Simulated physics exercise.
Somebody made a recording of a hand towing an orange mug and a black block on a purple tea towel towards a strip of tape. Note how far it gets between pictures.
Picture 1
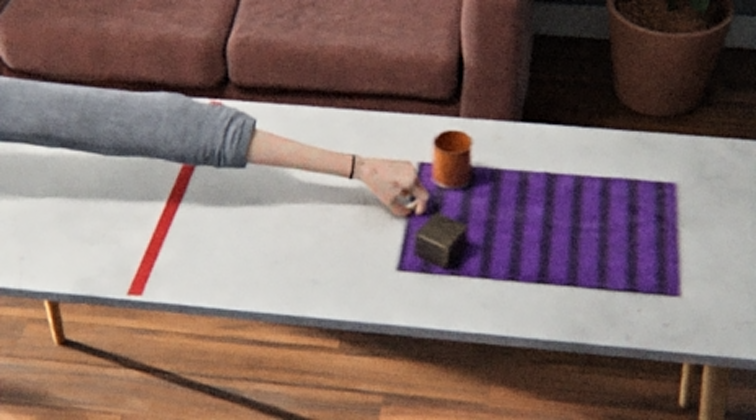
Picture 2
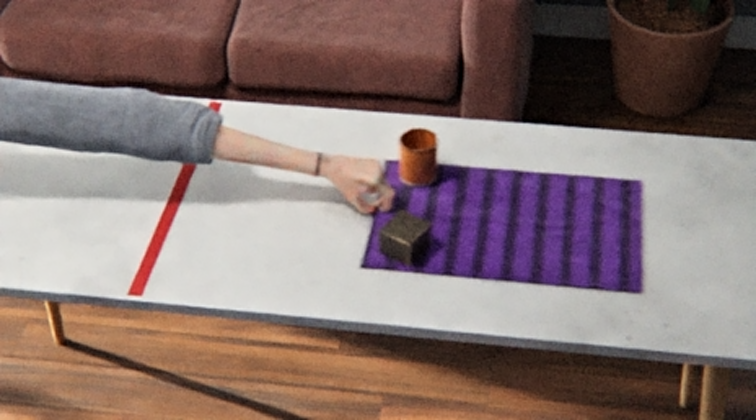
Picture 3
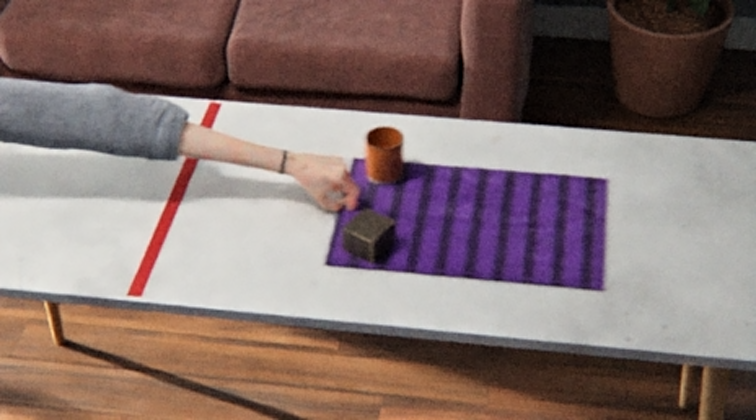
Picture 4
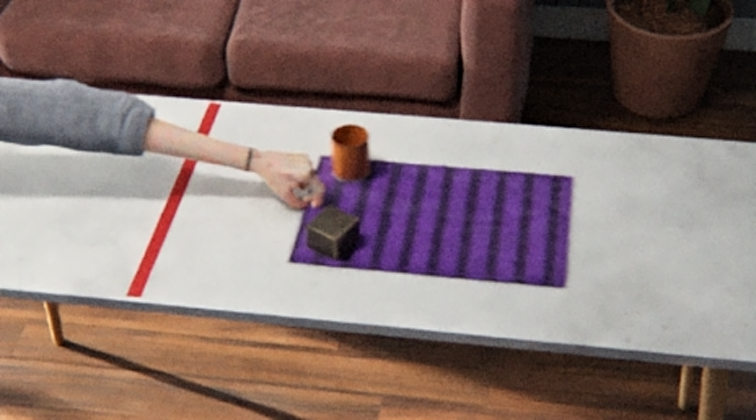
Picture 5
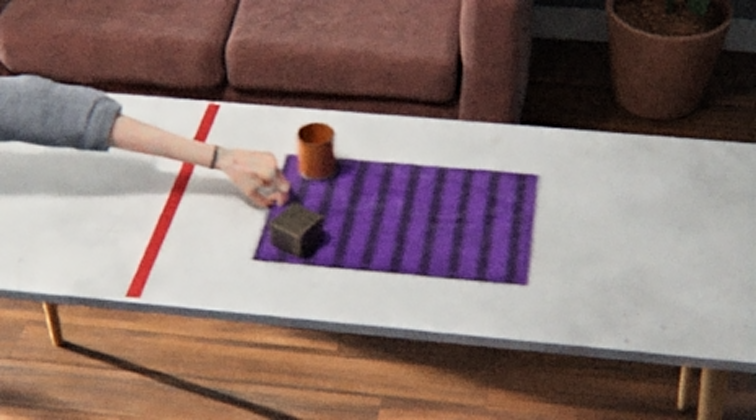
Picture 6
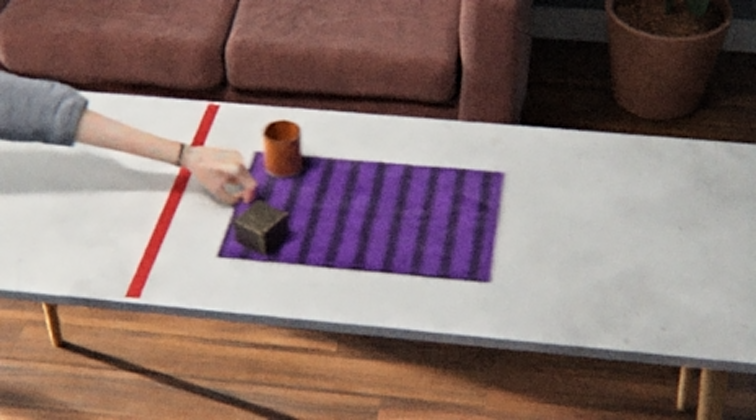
On a pale table in front of a pinkish couch, a hand gripped the end of a purple striped tea towel and steadily dragged it left towards red tape, carrying an orange mug and dark block along.
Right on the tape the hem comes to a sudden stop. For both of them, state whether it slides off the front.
The orange mug does slide off the front. The black block does slide off the front.
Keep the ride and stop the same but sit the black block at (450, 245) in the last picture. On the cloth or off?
With that placement the item rides out the stop after the halt.
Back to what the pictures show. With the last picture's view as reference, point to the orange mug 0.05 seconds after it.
I'd put it close to (250, 147).
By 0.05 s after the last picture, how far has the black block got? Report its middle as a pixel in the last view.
It is somewhere near (226, 224).
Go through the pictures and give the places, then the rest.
The first frame shows tea towel end (396, 270); orange mug (453, 142); black block (441, 229); tape (142, 276).
The second frame shows tea towel end (361, 267), far hem (642, 293); black block (405, 227).
The third frame shows tea towel end (324, 265); orange mug (384, 137).
The fourth frame shows tea towel end (288, 262), far hem (565, 287); black block (332, 222).
The fifth frame shows tea towel end (252, 259); orange mug (315, 133).
The sixth frame shows tea towel end (216, 256), far hem (490, 282); orange mug (281, 131); black block (260, 216); tape (140, 279).
Then, 0.05 s on from there, hem short of the tape; orange mug on the cloth near (250, 147); black block on the cloth near (226, 224).
Then, 0.16 s on from there, hem at the tape; orange mug ahead of the hem near (183, 142); black block ahead of the hem near (156, 218).
In the end, hem at the tape; orange mug ahead of the hem near (60, 133); black block ahead of the hem near (28, 208). The orange mug slides clear of the cloth and the black block leaves the cloth.
